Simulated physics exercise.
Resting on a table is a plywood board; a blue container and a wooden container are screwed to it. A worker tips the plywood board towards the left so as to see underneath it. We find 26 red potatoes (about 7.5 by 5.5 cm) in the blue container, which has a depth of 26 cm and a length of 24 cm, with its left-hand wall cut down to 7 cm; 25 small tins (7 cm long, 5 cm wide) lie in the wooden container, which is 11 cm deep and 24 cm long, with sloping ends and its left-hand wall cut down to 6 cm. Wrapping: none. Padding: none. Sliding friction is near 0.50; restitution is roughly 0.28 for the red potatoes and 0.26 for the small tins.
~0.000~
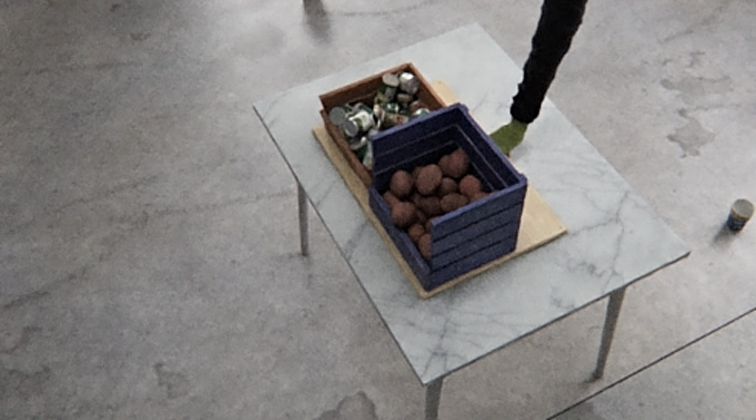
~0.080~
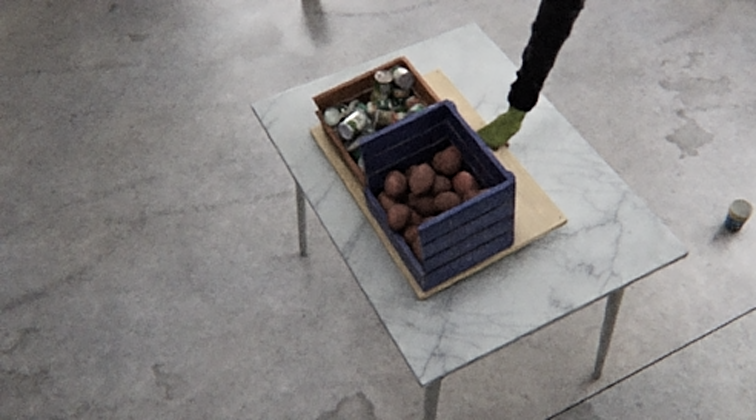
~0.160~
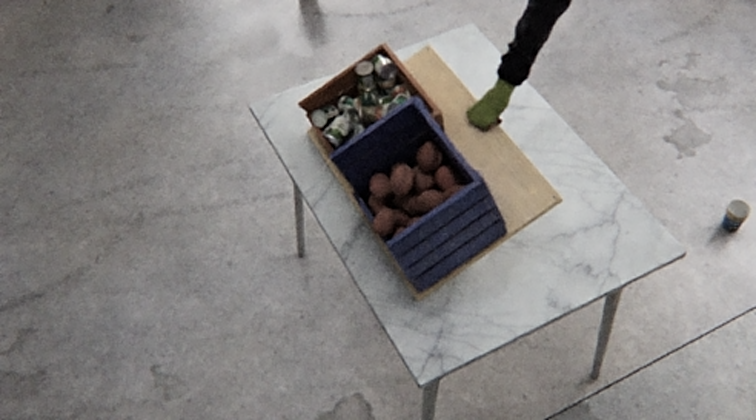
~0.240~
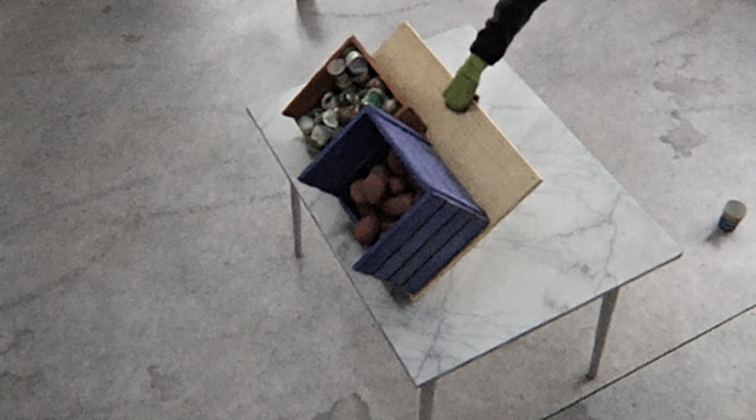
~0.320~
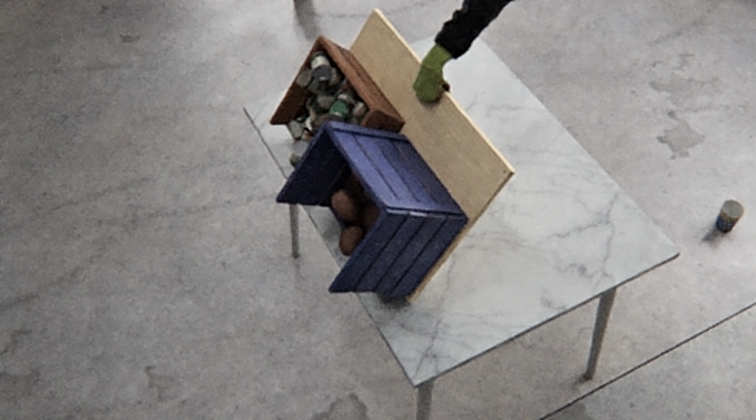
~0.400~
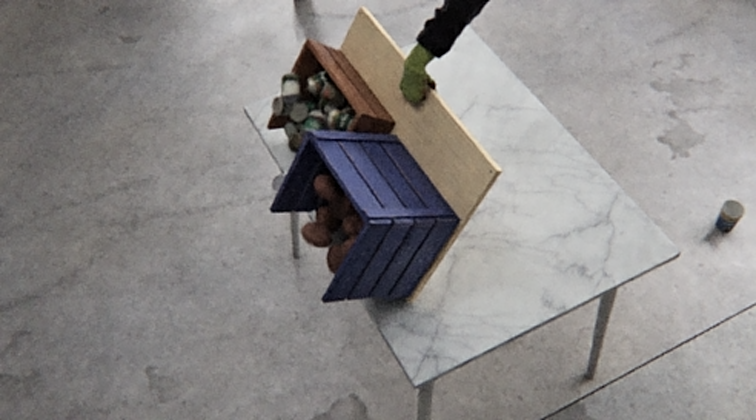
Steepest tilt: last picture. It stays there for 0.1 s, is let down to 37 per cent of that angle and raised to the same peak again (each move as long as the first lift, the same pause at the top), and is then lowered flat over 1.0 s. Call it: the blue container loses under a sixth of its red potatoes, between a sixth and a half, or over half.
The blue container loses over half of its red potatoes.
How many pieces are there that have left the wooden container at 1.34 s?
Roughly, out by then: Wooden container 12.
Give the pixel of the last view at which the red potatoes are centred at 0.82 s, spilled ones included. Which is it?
Their middle is at about (292, 362).
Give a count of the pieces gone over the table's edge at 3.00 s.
Estimated number of pieces: About 30.
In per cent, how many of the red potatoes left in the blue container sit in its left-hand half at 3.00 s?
80 percent, give or take.
After 0.82 s, tilt 26°; 16 of 26 out of the blue container and 13 of 25 out of the wooden container.
After 1.34 s, tilt 60°; 16 of 26 out of the blue container and 13 of 25 out of the wooden container.
After 2.06 s, tilt 16°; 16 of 26 out of the blue container and 14 of 25 out of the wooden container.
Final count (at 3.00 s), 16 of 26 out of the blue container and 14 of 25 out of the wooden container. Asked share, 16 of 26, 62 per cent.
